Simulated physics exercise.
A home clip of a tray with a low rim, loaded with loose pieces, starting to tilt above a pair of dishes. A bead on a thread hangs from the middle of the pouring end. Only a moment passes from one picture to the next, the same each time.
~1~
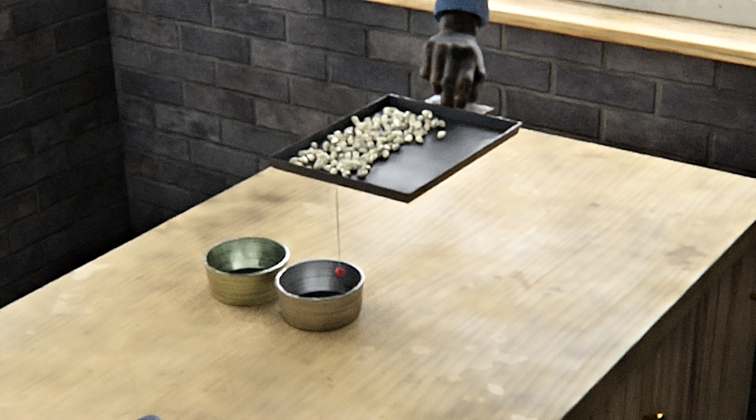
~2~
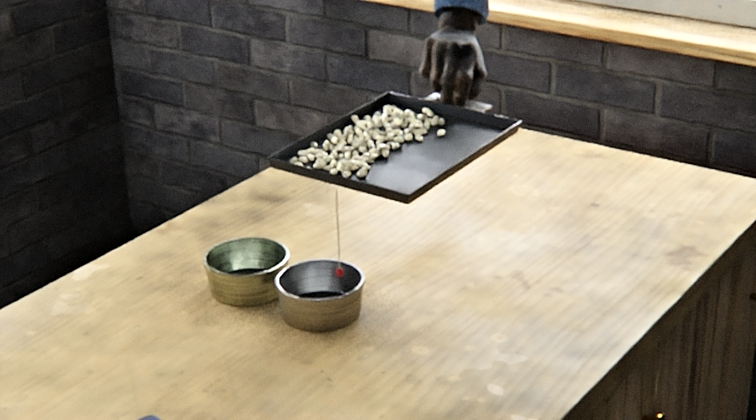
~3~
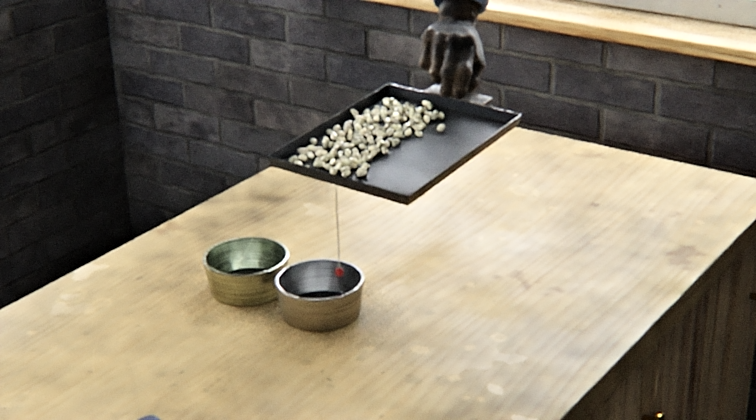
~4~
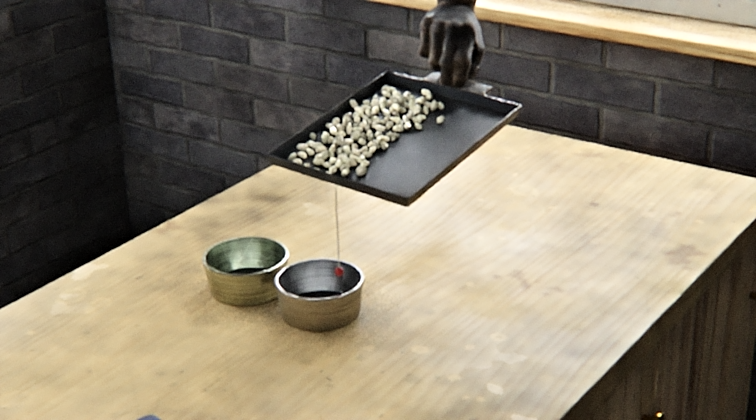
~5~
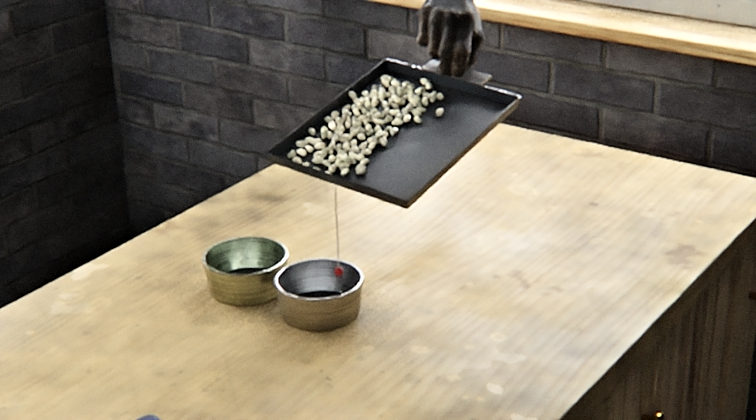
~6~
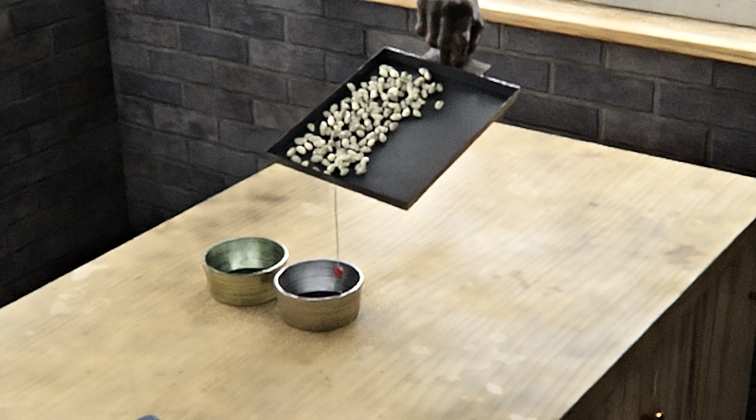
A dark hand in a blue cuff grips the back of a black tray above a pale wooden table against dark brick walls, seen from above at an angle. White beans cover the tray's left part, with a red bead on a thread hanging over the right of two small round dishes. The hand slowly raises the tray's back, tilting it toward the front, right corner lowest, while the camera stays still.
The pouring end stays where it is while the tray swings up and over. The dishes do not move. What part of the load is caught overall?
In the dishes lies under half of it.
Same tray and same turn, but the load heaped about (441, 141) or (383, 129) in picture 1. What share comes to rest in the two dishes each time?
In turn 0 and 0 in a hundred.
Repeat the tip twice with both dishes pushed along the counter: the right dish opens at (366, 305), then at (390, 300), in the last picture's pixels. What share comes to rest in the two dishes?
First some 70, then 70 per cent.
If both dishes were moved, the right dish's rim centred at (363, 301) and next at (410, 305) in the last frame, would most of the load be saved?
The first try: The larger part. The second: Over half.
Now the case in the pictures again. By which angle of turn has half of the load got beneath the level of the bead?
Roughly 95°.
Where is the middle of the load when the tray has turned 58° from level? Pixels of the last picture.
Close to (370, 175).
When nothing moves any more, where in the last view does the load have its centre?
Close to (384, 351).
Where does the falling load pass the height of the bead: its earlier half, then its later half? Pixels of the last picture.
Around (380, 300) and then (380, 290).
Shortly afterwards, tray tipped steeply; all but a few on the tray; only a few outside both; a little in the air.
Next, tray tipped right over; near a quarter on the tray; only a few in the right dish; near half outside both; near a quarter in the air.
Some moments later, tray tipped past a quarter turn; only a few in the right dish; all but a few outside both.
In the end, tray tipped past a quarter turn; only a few in the right dish; none at all in the left dish; all but a few outside both.
